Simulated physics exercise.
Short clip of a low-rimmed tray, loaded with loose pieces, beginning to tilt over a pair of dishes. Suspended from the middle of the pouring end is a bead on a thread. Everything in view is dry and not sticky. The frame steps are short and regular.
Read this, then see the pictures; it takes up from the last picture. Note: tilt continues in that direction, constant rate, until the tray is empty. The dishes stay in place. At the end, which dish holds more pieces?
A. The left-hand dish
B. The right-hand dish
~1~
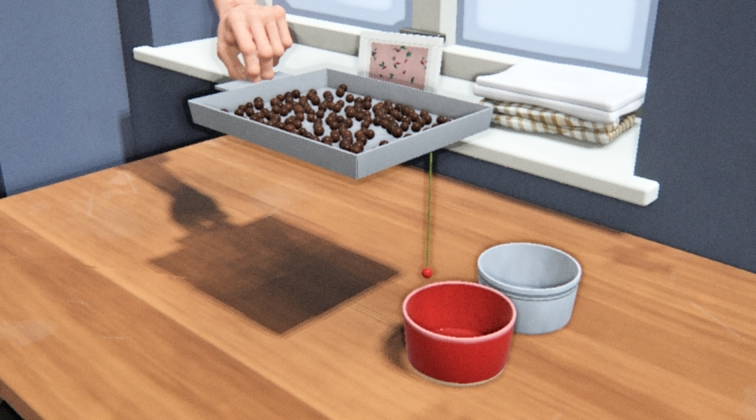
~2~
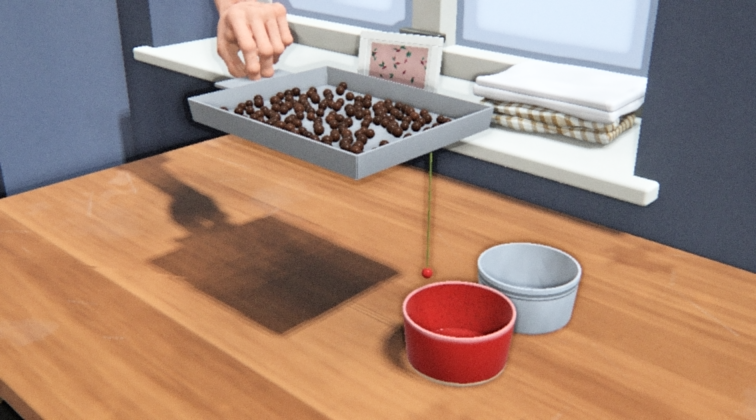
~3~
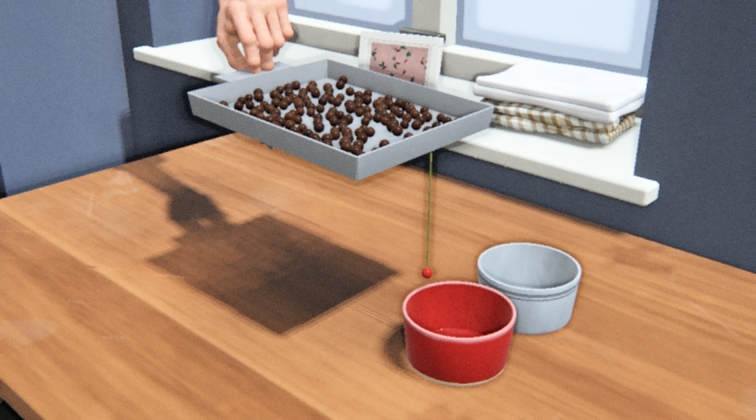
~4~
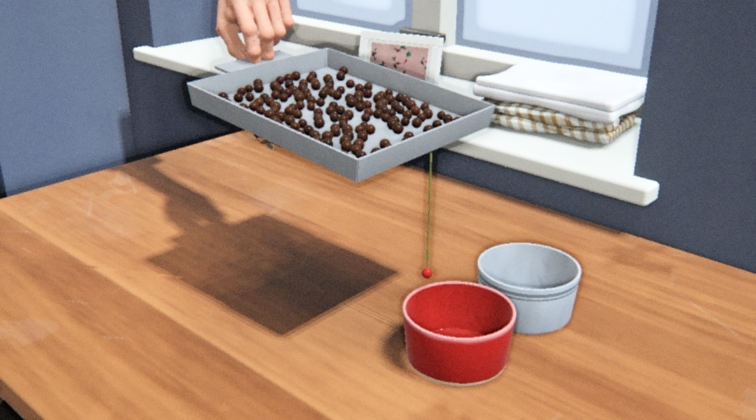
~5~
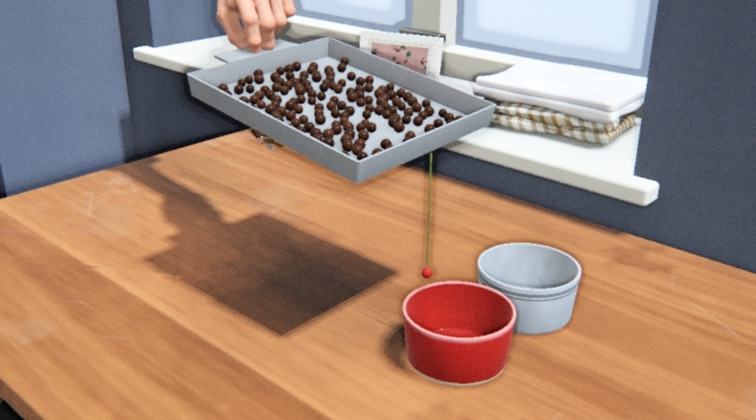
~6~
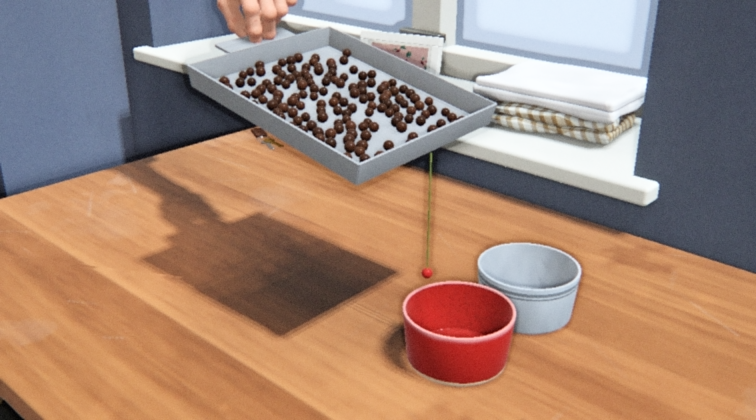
A.
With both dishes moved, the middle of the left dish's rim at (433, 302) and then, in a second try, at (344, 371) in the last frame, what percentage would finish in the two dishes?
The first gives 20 %, the second 70 %.
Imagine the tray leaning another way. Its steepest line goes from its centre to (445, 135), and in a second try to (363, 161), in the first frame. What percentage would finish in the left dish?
Case one 0 %; case two 0 %.
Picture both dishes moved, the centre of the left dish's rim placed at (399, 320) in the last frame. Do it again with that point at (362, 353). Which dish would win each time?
The leftmost dish, then the leftmost dish.
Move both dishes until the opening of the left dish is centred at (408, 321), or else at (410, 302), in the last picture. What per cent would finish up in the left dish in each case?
60 %, 20 %.
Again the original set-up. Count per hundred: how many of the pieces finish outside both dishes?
Some 70 per cent.
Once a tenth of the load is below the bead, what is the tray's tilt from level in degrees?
About 90 degrees.
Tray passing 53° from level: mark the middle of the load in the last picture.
(380, 116).
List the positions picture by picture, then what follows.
The first frame shows corners of the pouring end (357, 154) and (489, 107), level; middle of the load (330, 121), chocolate balls; left dish (503, 350); right dish (571, 301); bead on its thread (427, 273).
The second frame shows corners of the pouring end (357, 154) and (489, 107), level; middle of the load (330, 120).
The third frame shows corners of the pouring end (357, 155) and (490, 106), tipped barely, lowest at the left corner; middle of the load (330, 116).
The fourth frame shows corners of the pouring end (358, 158) and (491, 105), tipped a little, lowest at the left corner; middle of the load (330, 111).
The fifth frame shows corners of the pouring end (359, 160) and (492, 104), tipped a little, lowest at the left corner; middle of the load (331, 106).
The sixth frame shows corners of the pouring end (359, 162) and (493, 103), tipped a little, lowest at the left corner; middle of the load (333, 103), roughly half on the move; left dish (503, 350); right dish (571, 301).
Just after the last frame, tray tipped steeply; every one on the tray.
A moment on, tray tipped right over; roughly two thirds on the tray; just a few in the left dish; just a few outside both; roughly a quarter in the air.
Further on, tray tipped past a quarter turn; roughly a quarter in the left dish; roughly two thirds outside both.
When it is over, tray tipped past a quarter turn; roughly a quarter in the left dish; not one in the right dish; roughly two thirds outside both.
